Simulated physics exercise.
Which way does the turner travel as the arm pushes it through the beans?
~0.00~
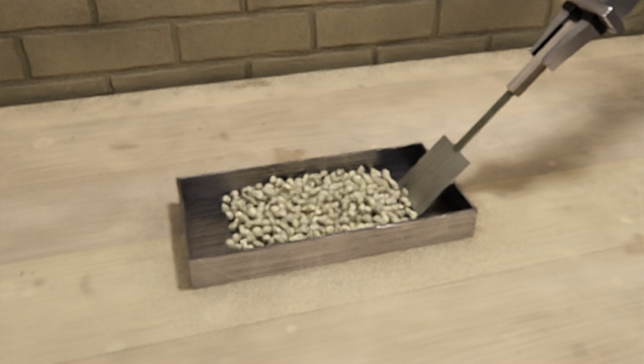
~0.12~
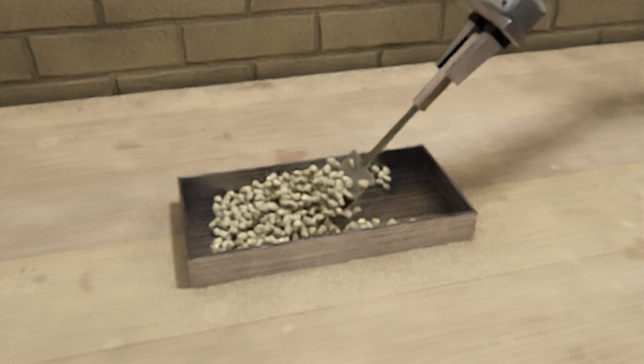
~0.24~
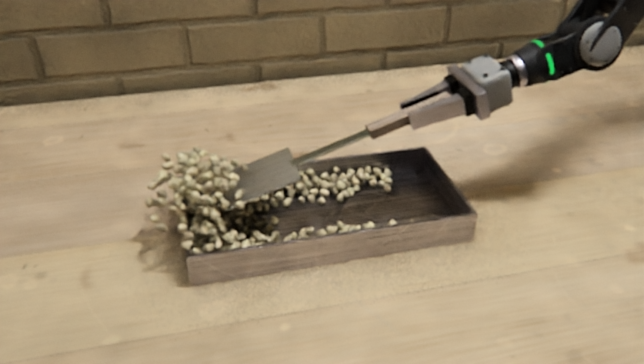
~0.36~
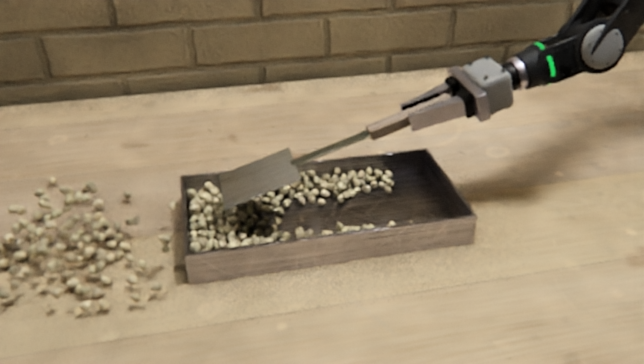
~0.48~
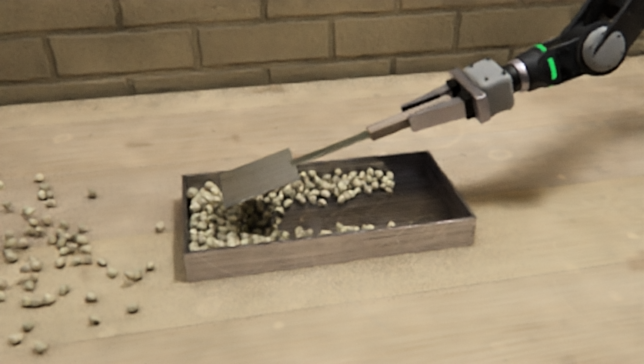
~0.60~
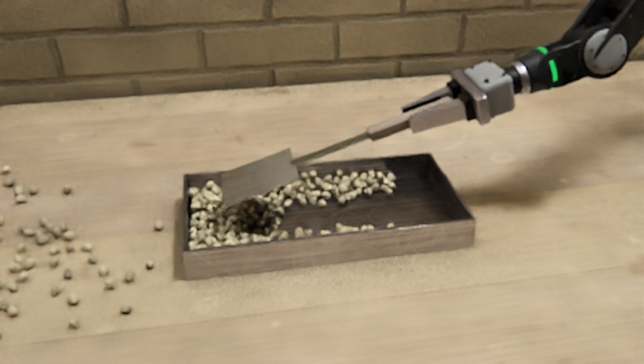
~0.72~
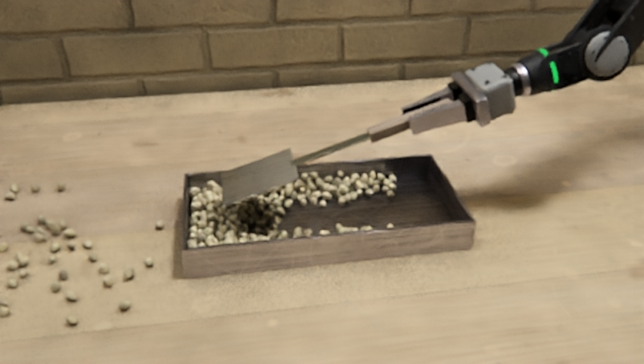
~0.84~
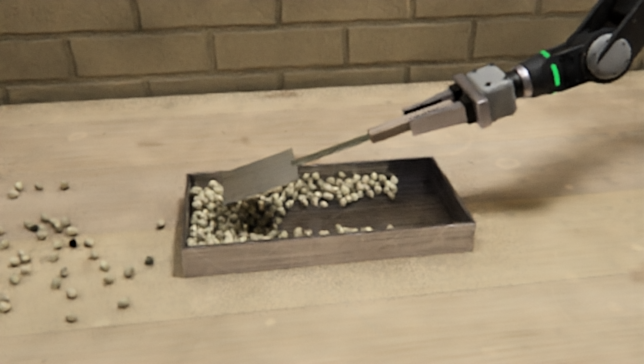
The turner moves to the left, from the right end of the tray toward the left end.
